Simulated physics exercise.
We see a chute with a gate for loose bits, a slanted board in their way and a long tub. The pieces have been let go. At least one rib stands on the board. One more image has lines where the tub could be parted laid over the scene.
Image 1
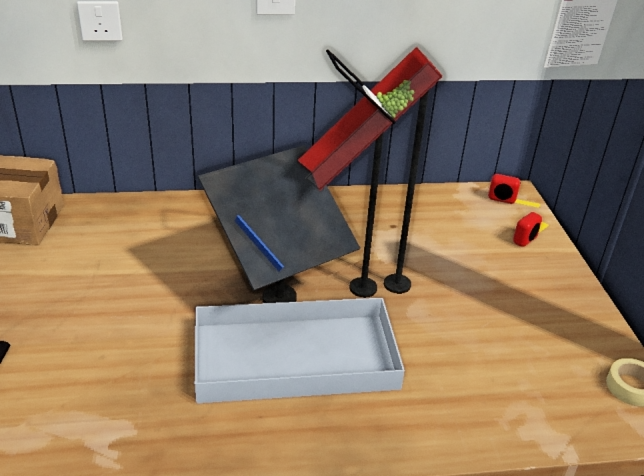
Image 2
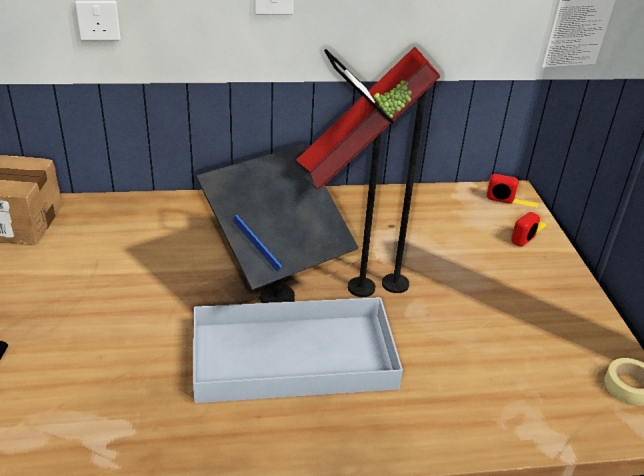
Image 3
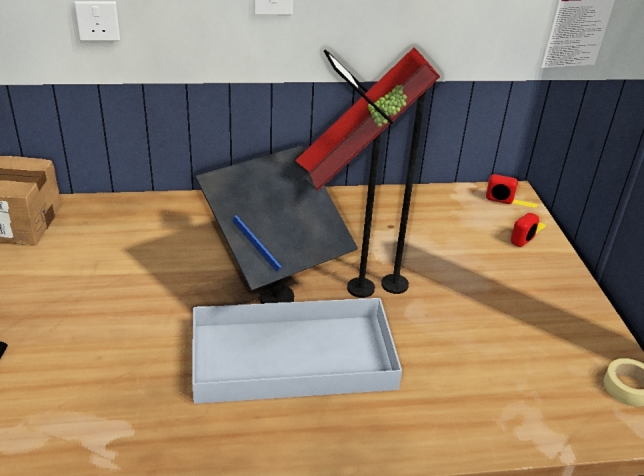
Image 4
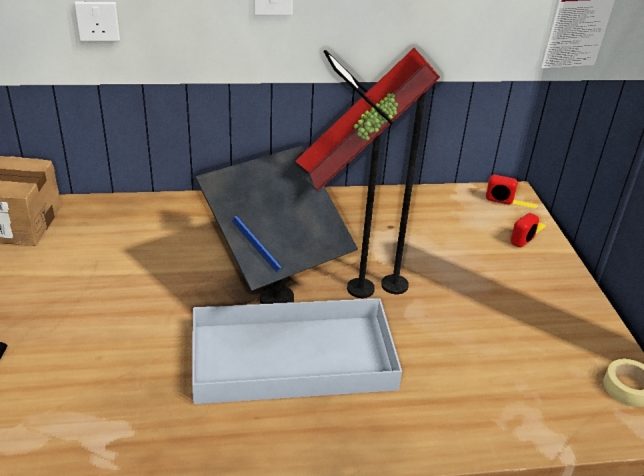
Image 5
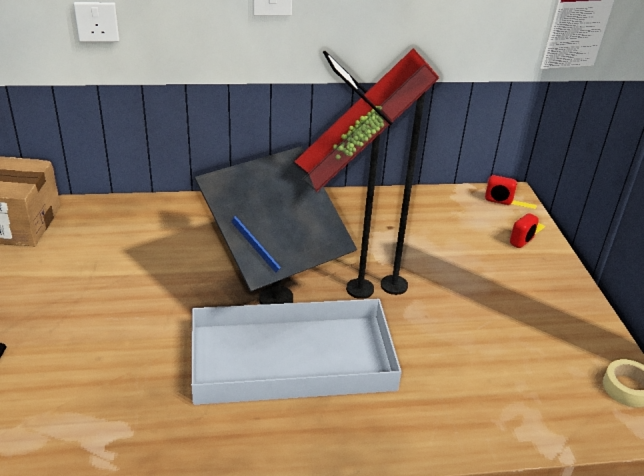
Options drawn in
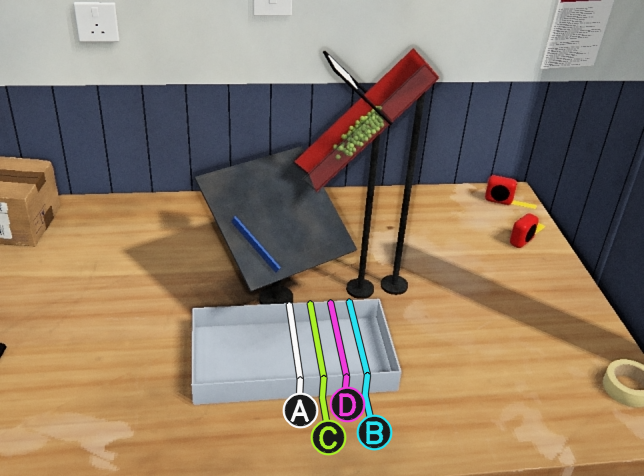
In this clip, green peas sit behind a black gate near the top of a sloping red chute above a dark tilted board with a blue rib and an empty grey tub; the peas then slide down leftward, spreading along the chute.
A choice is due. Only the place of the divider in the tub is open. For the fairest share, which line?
Take C.
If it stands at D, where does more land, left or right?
More lands on the left.
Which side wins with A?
More lands on the right.
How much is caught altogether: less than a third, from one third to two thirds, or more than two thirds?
It is more than two thirds.
On the marked copy, line A crosses the front rim at (300, 378); line B crosses the front rim at (367, 374); line C crosses the front rim at (323, 377); line D crosses the front rim at (346, 375).
For line A, of what is caught, only a few on the left of the divider, all but a few on the right.
For line B, of what is caught, all but a few on the left of the divider, only a few on the right.
For line C, of what is caught, close to half on the left of the divider, close to half on the right.
For line D, of what is caught, the bulk on the left of the divider, a small share on the right.
